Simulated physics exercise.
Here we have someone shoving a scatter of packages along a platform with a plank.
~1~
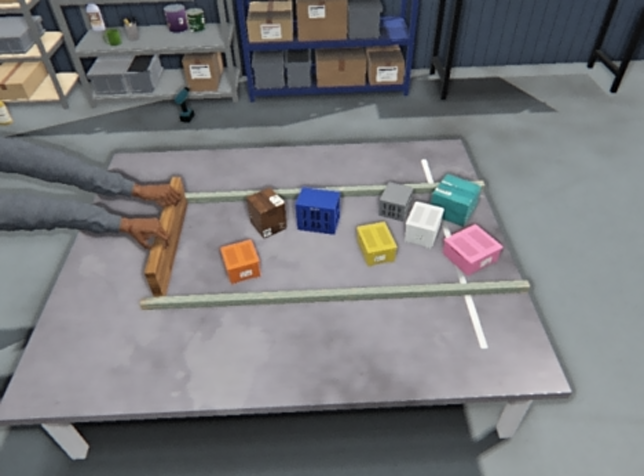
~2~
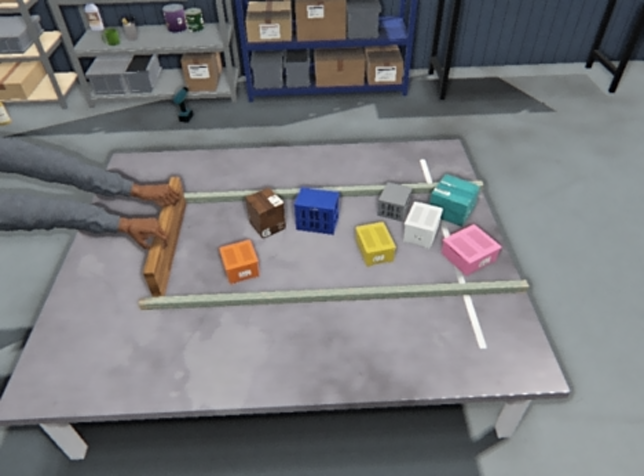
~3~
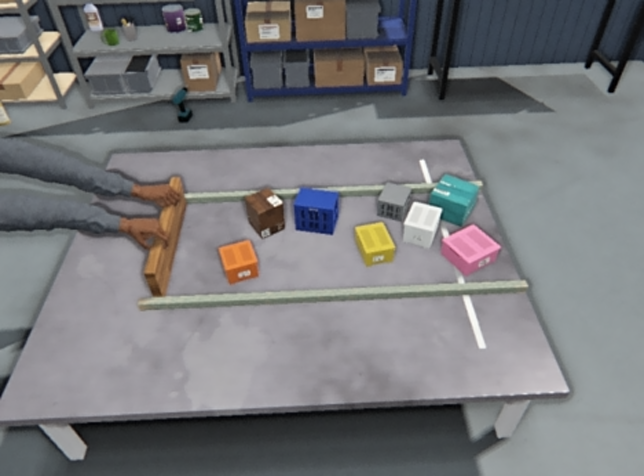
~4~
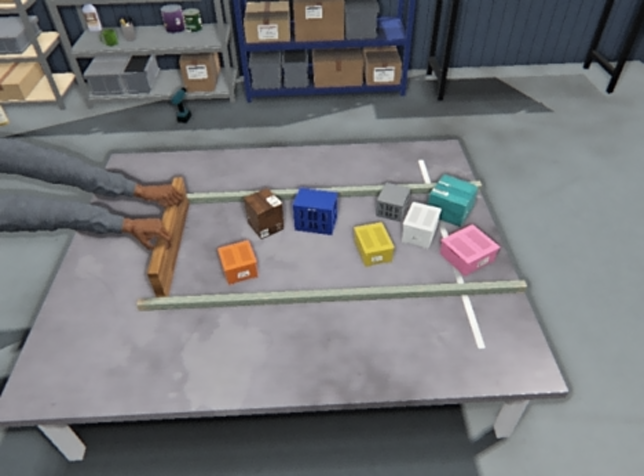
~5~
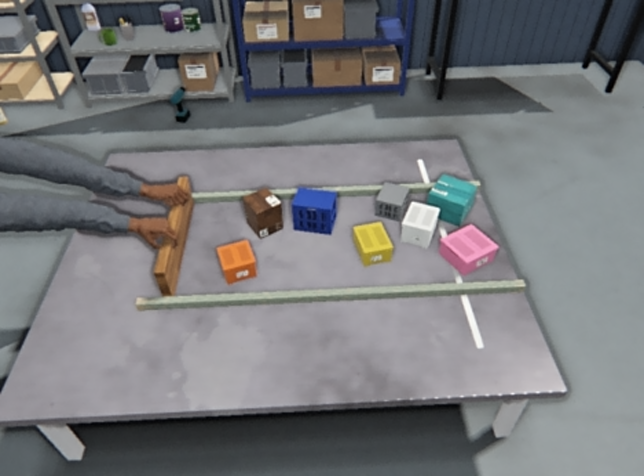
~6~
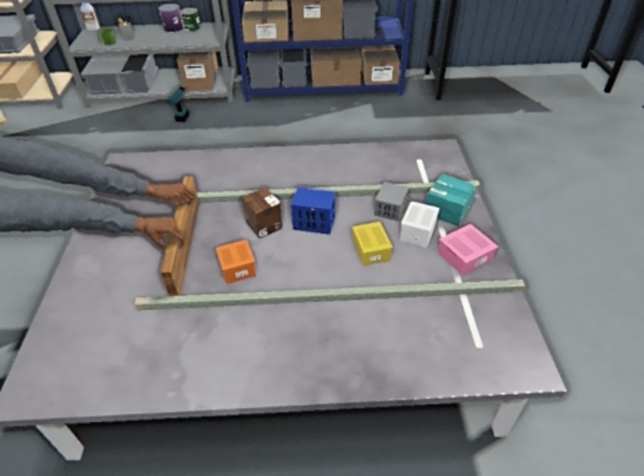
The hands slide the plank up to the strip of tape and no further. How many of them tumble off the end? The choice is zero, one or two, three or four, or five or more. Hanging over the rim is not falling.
The number that fall off is three or four.
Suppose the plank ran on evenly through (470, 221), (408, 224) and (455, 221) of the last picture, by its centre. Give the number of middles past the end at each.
The counts: 6, 1 and 5.
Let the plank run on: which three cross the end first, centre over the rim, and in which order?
In order: The turquoise parcel, the grey crate, the white tote.
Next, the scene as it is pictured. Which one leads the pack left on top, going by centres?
It is the pink tote.
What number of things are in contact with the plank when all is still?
The number is 2.
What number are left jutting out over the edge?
Overhanging: 3.
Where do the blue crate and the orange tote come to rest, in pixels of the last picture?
About (485, 201), and the other about (469, 255).
Soon after, none off yet; pink tote at rest near (467, 250); turquoise parcel at rest near (450, 200); white tote at rest near (419, 225).
Then, none off yet; pink tote at rest near (467, 250); turquoise parcel moved a little near (464, 200); white tote moved a little near (429, 227).
By the end, the number that fall off is three or four; fallen, grey crate, white tote and turquoise parcel.
